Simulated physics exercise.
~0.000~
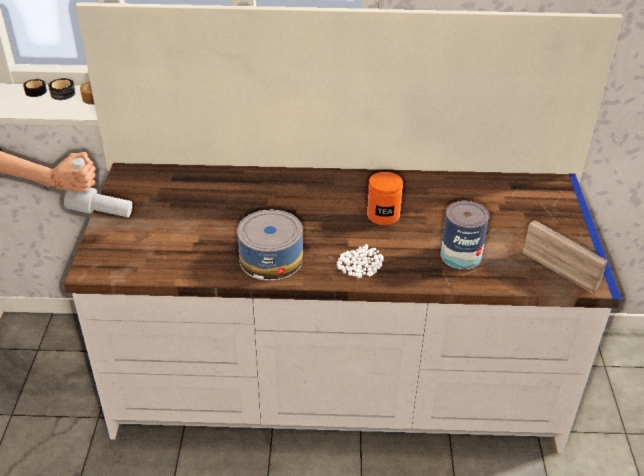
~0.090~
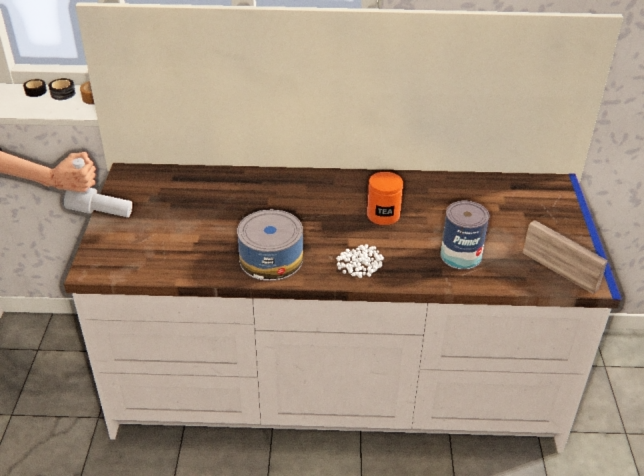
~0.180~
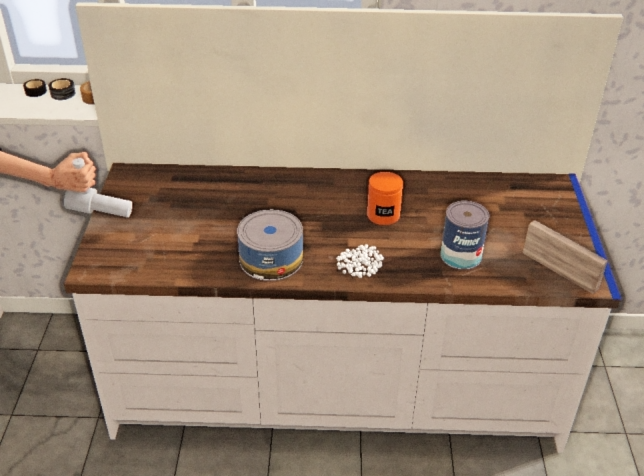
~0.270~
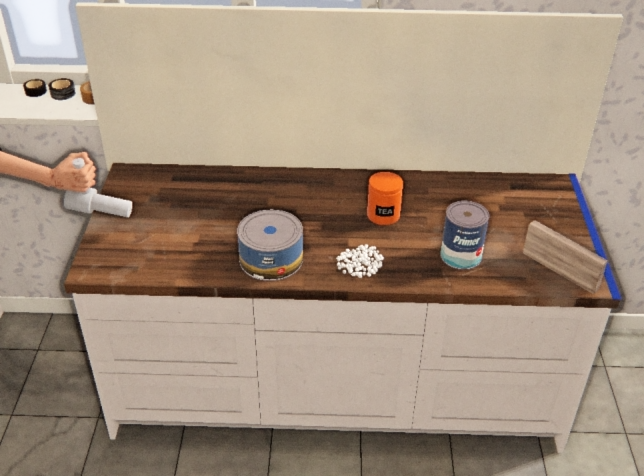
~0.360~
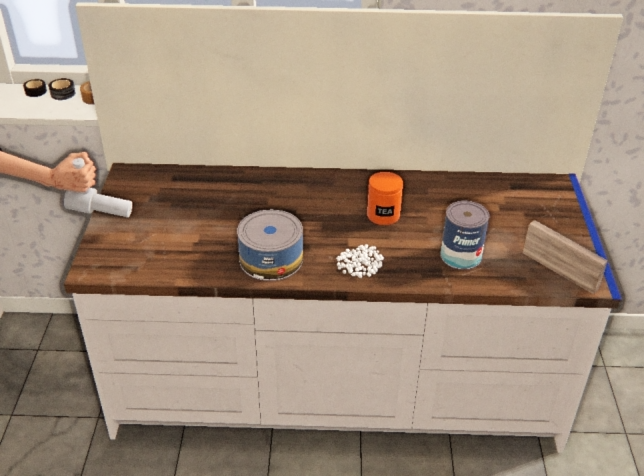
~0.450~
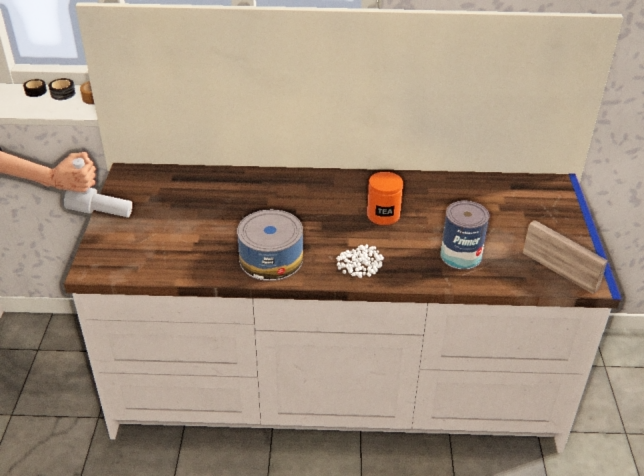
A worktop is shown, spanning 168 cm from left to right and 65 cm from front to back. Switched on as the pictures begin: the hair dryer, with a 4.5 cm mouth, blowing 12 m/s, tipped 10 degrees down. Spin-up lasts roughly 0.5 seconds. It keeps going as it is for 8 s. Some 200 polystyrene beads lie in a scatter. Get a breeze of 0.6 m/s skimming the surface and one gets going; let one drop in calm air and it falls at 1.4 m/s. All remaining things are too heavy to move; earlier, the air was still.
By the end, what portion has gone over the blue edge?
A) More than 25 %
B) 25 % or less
The answer is B.
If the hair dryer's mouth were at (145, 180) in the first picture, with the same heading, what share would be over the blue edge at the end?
0 %.
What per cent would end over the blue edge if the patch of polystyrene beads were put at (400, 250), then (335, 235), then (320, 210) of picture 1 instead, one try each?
Roughly 2 %, then 30 %, then 80 %.
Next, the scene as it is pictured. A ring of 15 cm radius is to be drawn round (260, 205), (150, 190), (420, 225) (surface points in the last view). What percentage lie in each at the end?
I would say some 0 %, 0 % and 0 % respectively.
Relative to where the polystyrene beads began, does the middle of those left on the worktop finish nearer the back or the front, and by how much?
It drifts toward the closer edge, close to 5 cm in all.
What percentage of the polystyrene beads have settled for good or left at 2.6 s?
It comes to some 40 per cent.
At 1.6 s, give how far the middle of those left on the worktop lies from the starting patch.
Measured offset: Approx. 0 cm.
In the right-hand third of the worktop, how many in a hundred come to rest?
I'd put it at about 0 percent.
After 1.6 s, 74 % are on the move or not yet settled, 2 % are over the blue edge; the middle of those still in play is near (360, 261).
After 2.6 s, 57 % are on the move or not yet settled, 2 % are over the blue edge; the middle of those still in play is near (359, 265).
After 4.4 s, 47 % are on the move or not yet settled, 2 % are over the blue edge; the middle of those still in play is near (360, 269).
After 8.0 s, at the end, 2 % are over the blue edge; the middle of those still in play is near (360, 269).
